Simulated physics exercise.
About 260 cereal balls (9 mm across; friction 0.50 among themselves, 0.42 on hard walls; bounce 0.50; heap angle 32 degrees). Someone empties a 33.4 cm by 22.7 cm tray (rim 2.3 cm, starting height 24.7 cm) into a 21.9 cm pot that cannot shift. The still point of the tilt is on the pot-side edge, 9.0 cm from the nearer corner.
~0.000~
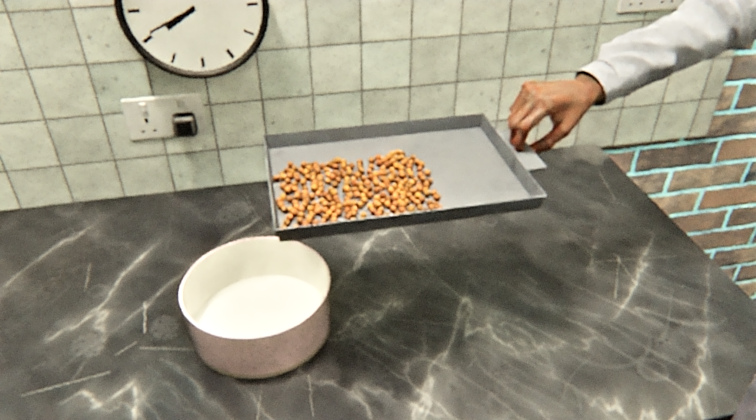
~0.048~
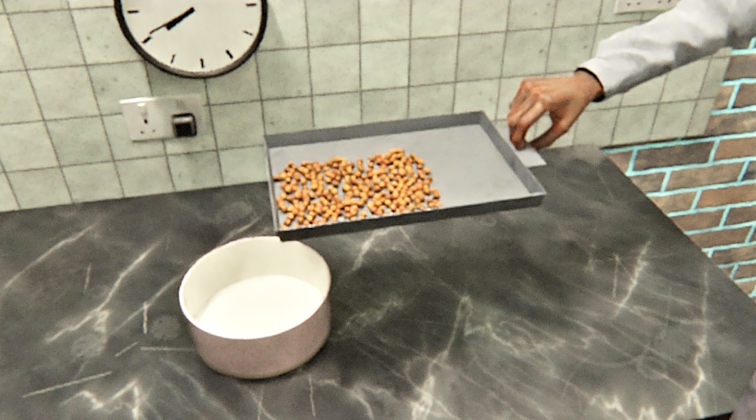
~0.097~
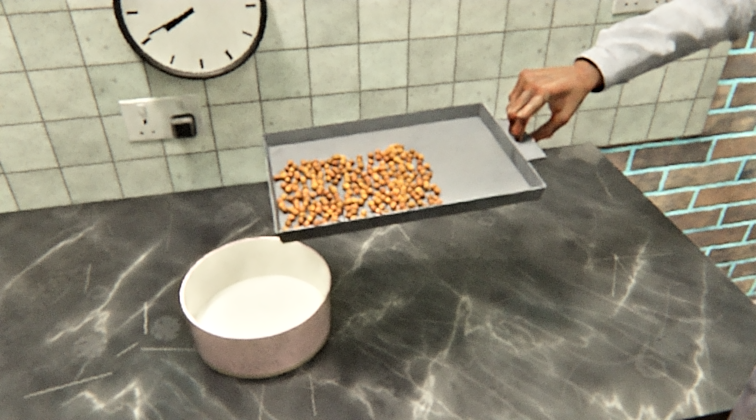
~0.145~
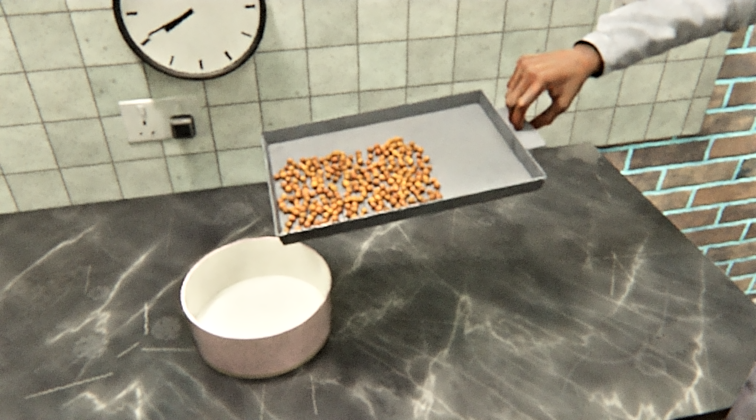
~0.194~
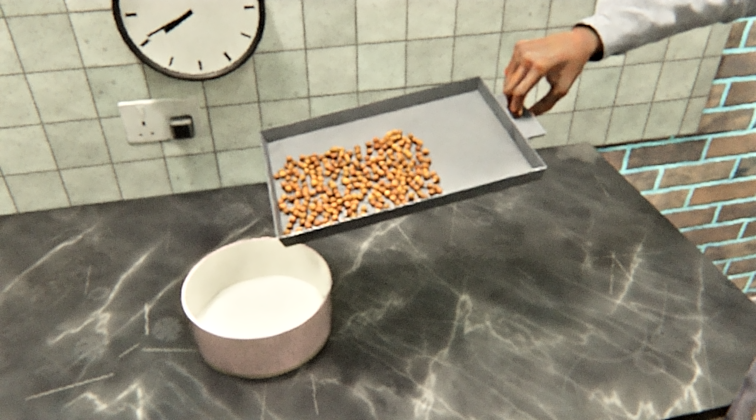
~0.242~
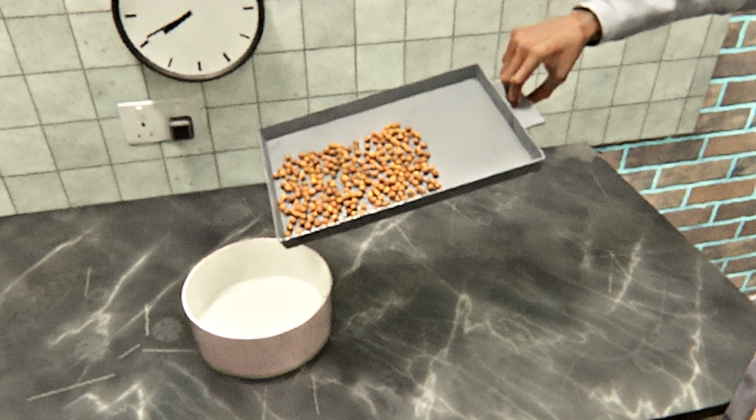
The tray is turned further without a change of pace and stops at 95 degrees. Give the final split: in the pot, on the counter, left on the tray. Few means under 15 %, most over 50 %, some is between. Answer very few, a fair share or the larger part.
Pot a fair share, counter the larger part, tray very few.
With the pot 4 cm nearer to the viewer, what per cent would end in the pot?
Then about 80 per cent.
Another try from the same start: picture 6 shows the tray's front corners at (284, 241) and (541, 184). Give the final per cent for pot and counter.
Pot 20, counter 80.
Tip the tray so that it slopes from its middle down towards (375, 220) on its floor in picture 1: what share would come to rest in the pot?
Some 20 per cent.
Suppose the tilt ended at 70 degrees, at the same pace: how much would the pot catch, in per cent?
Then about 0 per cent.
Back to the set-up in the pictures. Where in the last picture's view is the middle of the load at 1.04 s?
Around (306, 185).
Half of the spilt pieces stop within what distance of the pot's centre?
Roughly 18 cm.
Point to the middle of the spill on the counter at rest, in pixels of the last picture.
Around (289, 403).
After 0.72 s, tilt 53 degrees; the tray holds 100 %, the pot 0 %.
After 1.04 s, tilt 78 degrees; the tray holds 100 %, the pot 0 %.
Then, at 1.46 s, tilt 95 degrees; the tray holds 20 %, the pot 5 %.
At rest (2.5 s), pot 35 %, counter 65 %, tray 0 %.
